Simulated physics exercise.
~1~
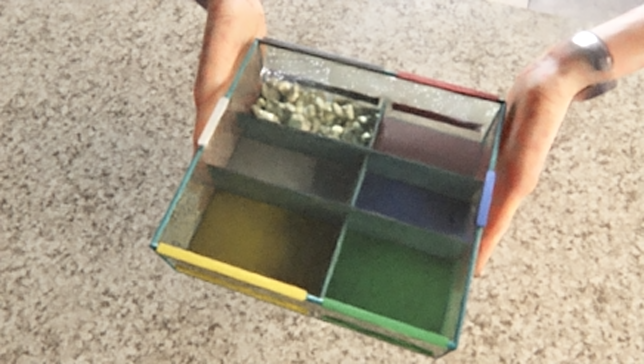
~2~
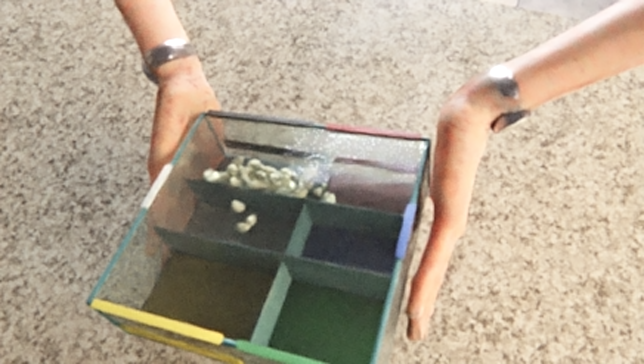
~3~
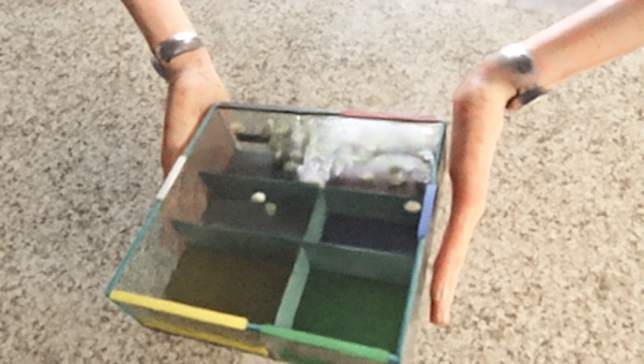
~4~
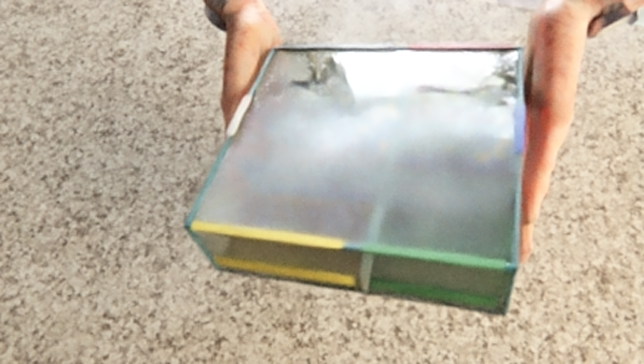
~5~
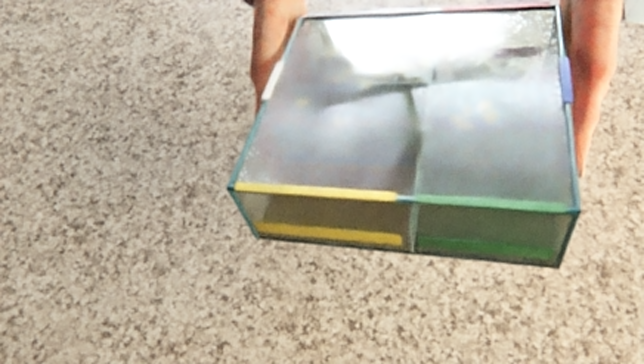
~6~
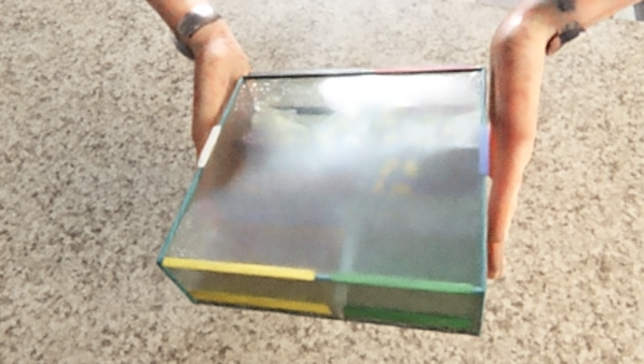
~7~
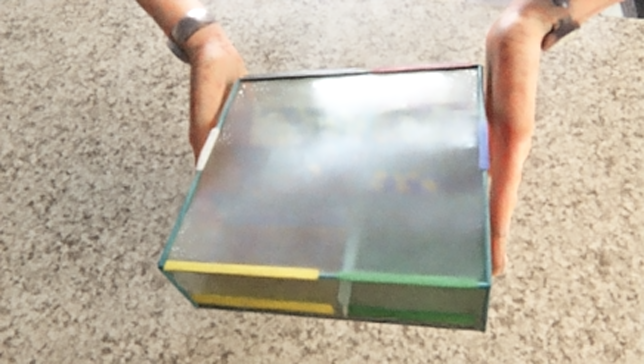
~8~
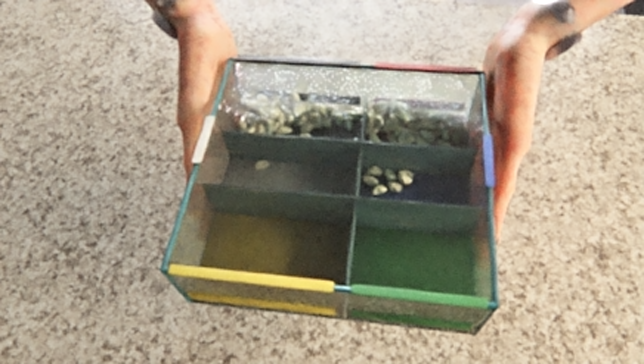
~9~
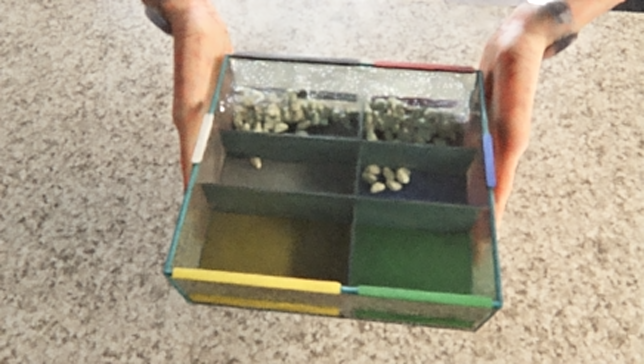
The clip opens with two hands holding a clear-lidded box of six compartments, small white beans heaped in the back left one, marked black. The hands shift the box left and toward the viewer, and a few beans stray into the white-marked compartment in front. As the box swings back to the right, beans blur toward the red-marked back right section. Glare then hides the contents while the box moves farther away, then returns nearer and to the left. Finally it tips back and steadies, showing beans in both back compartments, a small cluster in blue and one in white, with yellow and green empty.
